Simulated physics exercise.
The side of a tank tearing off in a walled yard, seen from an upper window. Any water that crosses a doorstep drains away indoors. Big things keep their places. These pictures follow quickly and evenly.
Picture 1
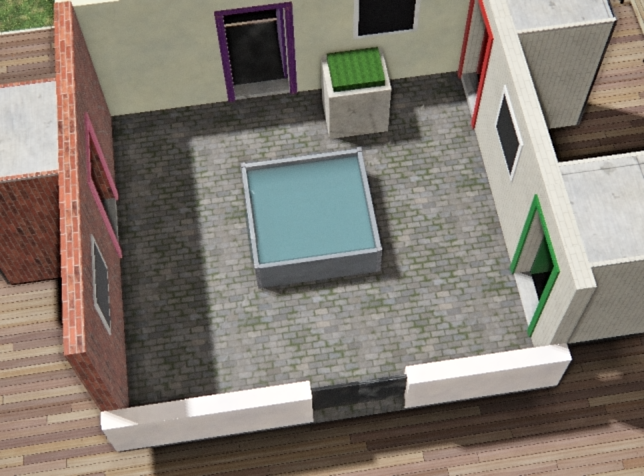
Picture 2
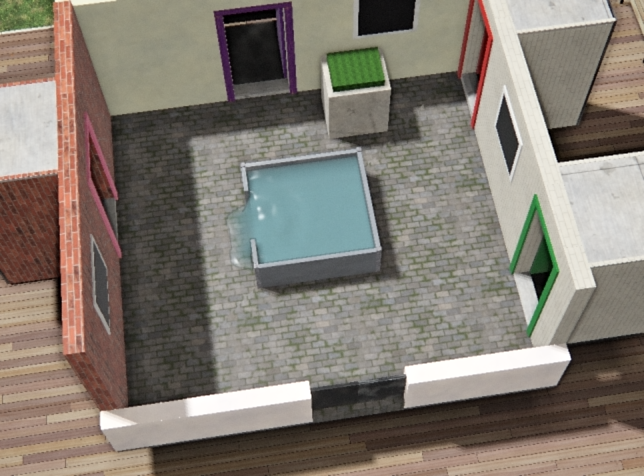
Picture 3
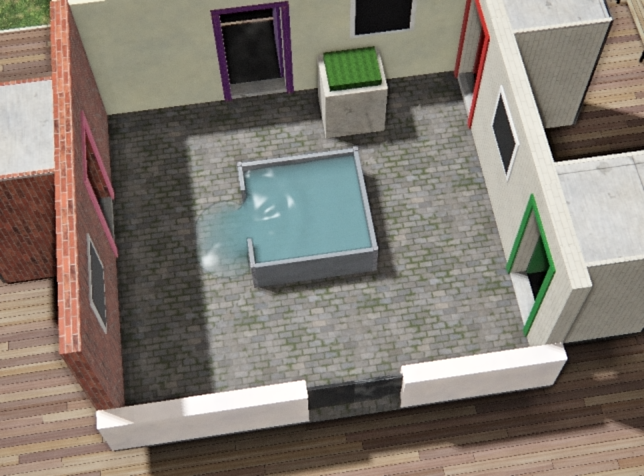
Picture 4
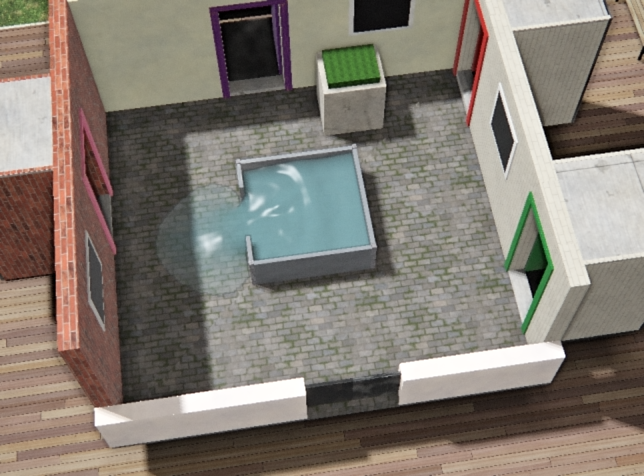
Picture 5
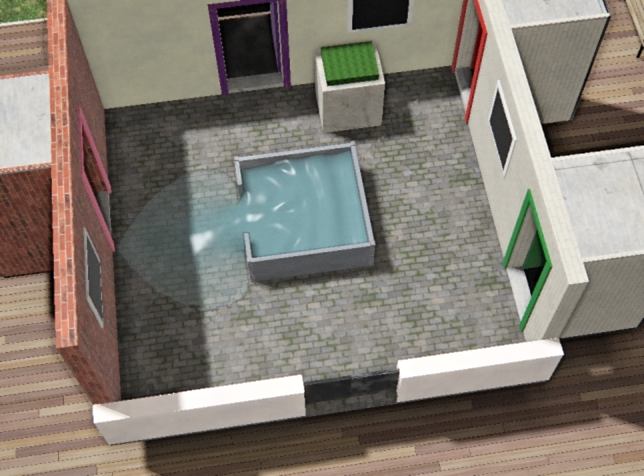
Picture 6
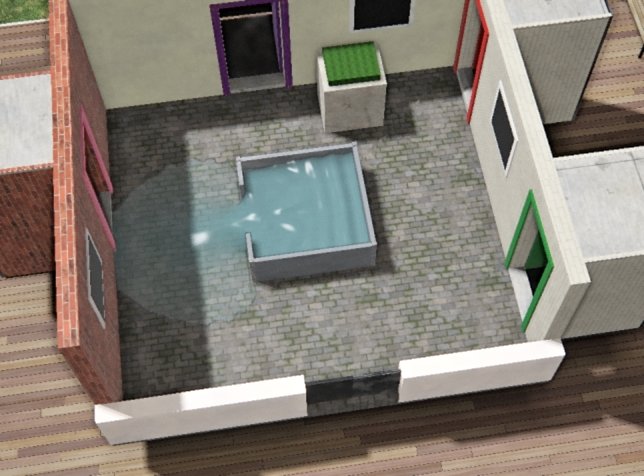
Water pouring from the broken left side of a square tank and spreading across the paved yard towards the brick wall.
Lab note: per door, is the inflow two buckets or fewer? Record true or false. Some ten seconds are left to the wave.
Red door true; green door false; pink door false; purple door true.
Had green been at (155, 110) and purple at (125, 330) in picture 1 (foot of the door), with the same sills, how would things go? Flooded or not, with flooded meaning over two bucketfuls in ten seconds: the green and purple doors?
After that, the green door tops the limit and the purple door tops the limit.
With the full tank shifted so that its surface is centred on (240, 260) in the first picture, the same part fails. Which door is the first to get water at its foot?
It's the pink door, in my view.
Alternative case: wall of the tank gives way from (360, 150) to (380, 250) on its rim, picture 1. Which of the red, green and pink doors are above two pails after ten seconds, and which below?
Door by door - red tops the limit, green tops the limit, pink doesn't reach it.
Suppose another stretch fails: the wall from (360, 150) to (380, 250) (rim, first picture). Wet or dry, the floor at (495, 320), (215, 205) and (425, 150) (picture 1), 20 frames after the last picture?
As listed: Flooded, clear, flooded.
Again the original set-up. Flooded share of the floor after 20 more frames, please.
About 45 per cent.
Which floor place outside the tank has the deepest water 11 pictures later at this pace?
Near (125, 419).
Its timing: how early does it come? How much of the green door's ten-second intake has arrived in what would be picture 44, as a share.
I make it 5 per cent.
A moment on, water covers 20 % of the floor; the red door not reached, the green door not reached, the pink door over two buckets in, the purple door not reached.
Next, water covers 25 % of the floor; the red door not reached, the green door not reached, the pink door far over two buckets in, the purple door not reached.
Then, water covers 45 % of the floor; the red door not reached, the green door not reached, the pink door far over two buckets in, the purple door wet at the sill, nothing in.
Later, water covers 80 % of the floor; the red door not reached, the green door under two buckets in, the pink door far over two buckets in, the purple door wet at the sill, nothing in.
In the end, water covers 95 % of the floor; the red door wet at the sill, nothing in, the green door over two buckets in, the pink door far over two buckets in, the purple door wet at the sill, nothing in.
